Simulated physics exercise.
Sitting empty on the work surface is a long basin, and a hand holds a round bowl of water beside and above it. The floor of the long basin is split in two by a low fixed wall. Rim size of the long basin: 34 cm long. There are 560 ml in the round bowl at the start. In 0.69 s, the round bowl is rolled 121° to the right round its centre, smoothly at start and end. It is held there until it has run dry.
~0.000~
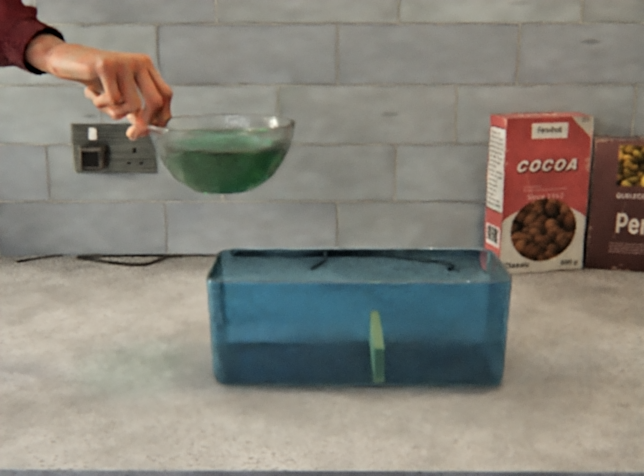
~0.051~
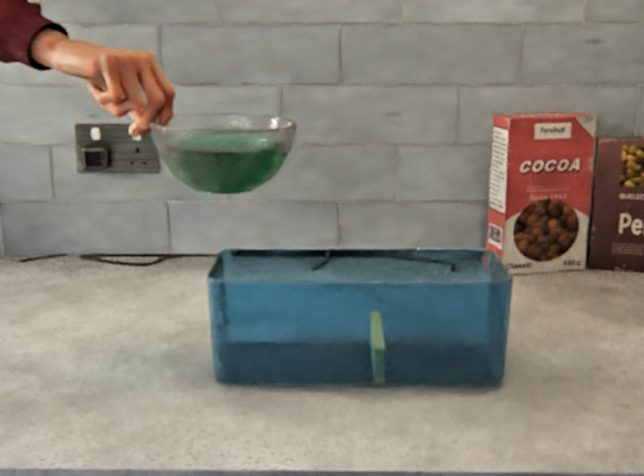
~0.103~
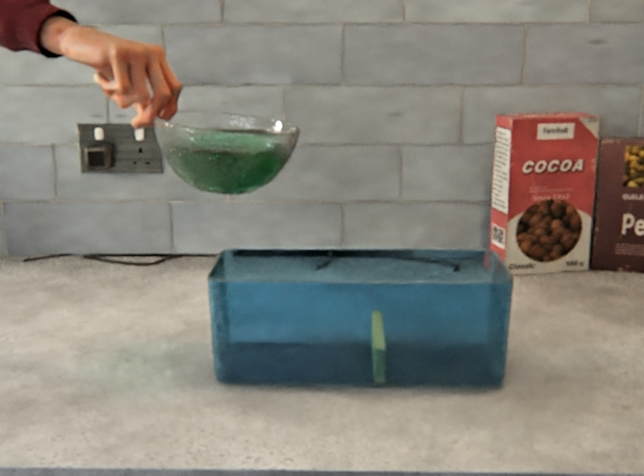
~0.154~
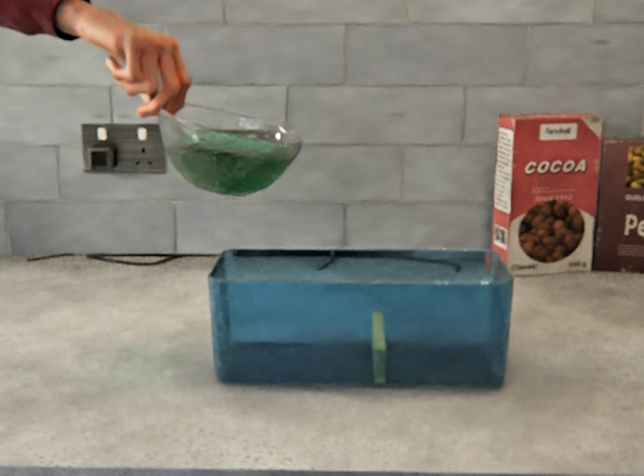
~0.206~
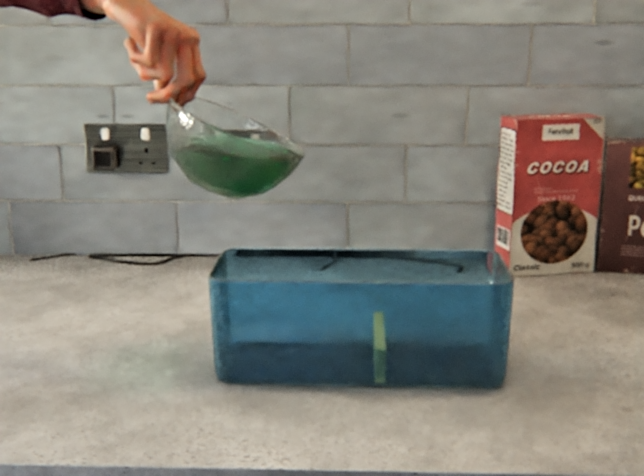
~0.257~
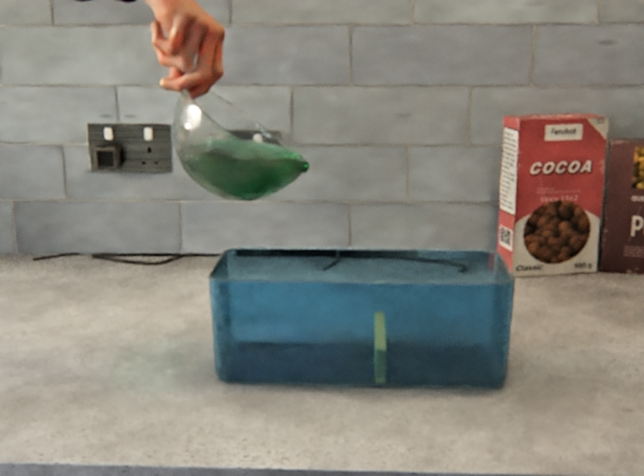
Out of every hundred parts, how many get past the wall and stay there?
About 17 out of 100.
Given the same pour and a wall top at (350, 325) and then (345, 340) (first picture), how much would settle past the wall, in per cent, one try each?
Roughly 20 per cent, then 40 per cent.
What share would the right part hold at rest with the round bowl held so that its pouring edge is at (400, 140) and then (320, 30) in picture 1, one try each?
Roughly 75 per cent the first time and 40 per cent the second.
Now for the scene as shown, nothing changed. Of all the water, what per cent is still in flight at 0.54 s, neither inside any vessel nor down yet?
Roughly 20 %.
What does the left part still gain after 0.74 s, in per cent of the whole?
I'd put it near 0 percent.
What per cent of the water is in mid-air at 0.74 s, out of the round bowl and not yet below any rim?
Close to 12 %.
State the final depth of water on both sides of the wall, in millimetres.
Left part: About 18 mm; right part: About 6 mm.
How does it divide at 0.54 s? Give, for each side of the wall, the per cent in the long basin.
76 per cent left and 0 right, roughly.
By 0.54 s the tilt is 107° and 3 per cent is still to pour, 77 is left of the wall and 0 right of it.
By 0.74 s the tilt is 121° and 0 per cent is still to pour, 78 is left of the wall and 10 right of it.
By 0.96 s the tilt is 121° and 0 per cent is still to pour, 79 is left of the wall and 16 right of it.
By 1.19 s the tilt is 121° and 0 per cent is still to pour, 79 is left of the wall and 16 right of it.
At rest 78 per cent lies left of the wall, 17 right of it and 5 outside.
